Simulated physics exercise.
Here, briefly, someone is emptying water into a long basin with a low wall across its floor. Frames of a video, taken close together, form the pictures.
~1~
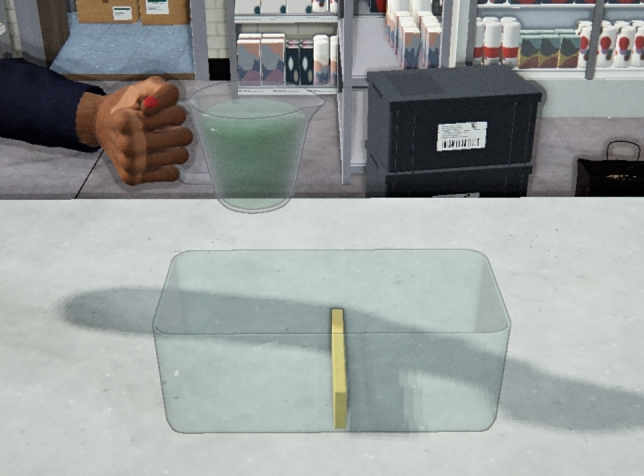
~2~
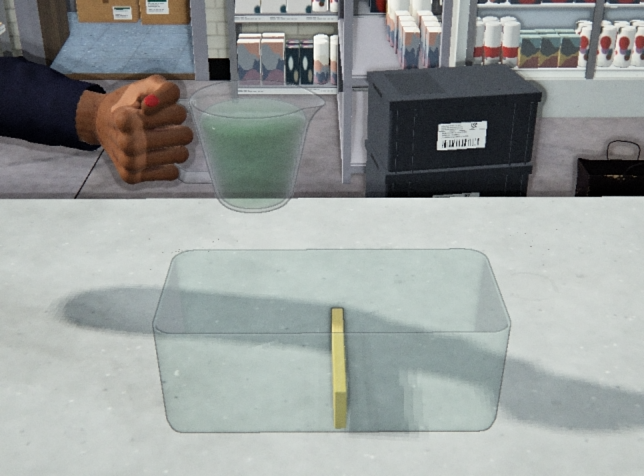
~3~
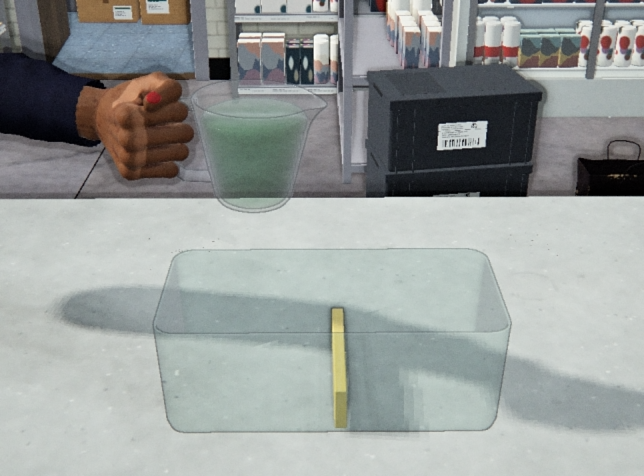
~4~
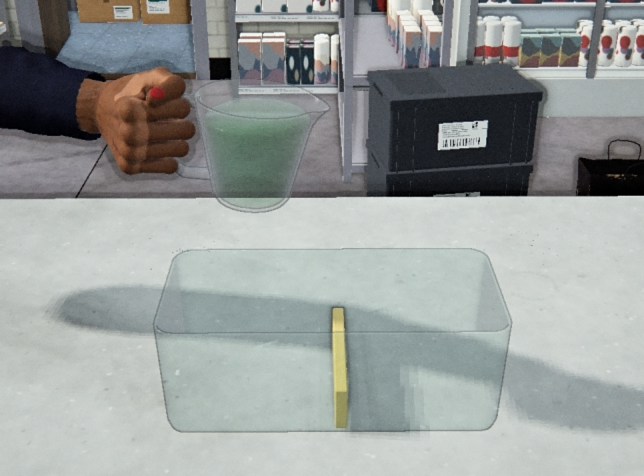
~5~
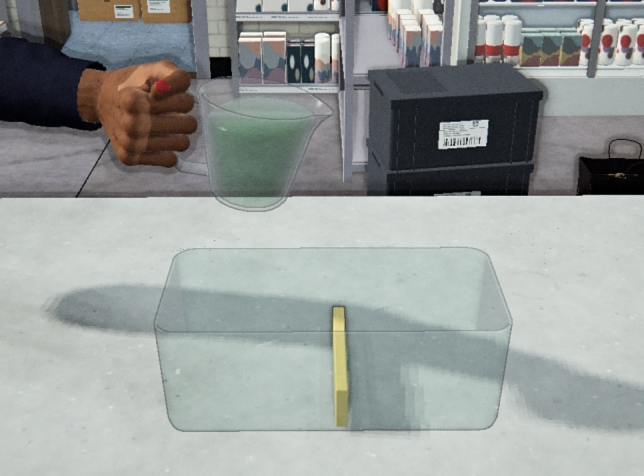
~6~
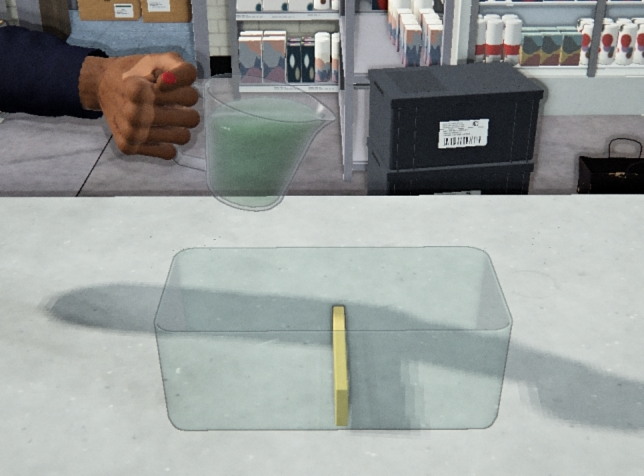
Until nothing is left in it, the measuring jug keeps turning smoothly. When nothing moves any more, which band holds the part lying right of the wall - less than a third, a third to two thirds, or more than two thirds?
The part right of the wall will probably go higher than two thirds.
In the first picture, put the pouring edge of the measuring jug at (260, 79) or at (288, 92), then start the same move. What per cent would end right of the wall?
It comes to 55 % the first time and 80 % the second.
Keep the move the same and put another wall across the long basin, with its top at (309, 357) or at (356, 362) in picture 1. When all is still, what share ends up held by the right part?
That'd be about 95 percent for the first and about 80 percent for the other.
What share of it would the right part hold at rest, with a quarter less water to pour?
Near 90 parts in a hundred.
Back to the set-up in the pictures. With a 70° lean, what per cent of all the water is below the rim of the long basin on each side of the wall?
Left 0 %, right 15 %.
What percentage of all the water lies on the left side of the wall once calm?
Close to 5 per cent.
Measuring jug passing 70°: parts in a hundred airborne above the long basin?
About 25 per cent.
A moment on, the measuring jug is tipped part way and 58 per cent is still to pour, 0 is left of the wall and 17 right of it.
Next, the measuring jug is tipped right over and 4 per cent is still to pour, 2 is left of the wall and 85 right of it.
Then the measuring jug is tipped right over and 0 per cent is still to pour, 6 is left of the wall and 93 right of it.
Later the measuring jug is tipped right over and 0 per cent is still to pour, 6 is left of the wall and 93 right of it.
At rest 6 per cent lies left of the wall, 93 right of it and 1 outside.
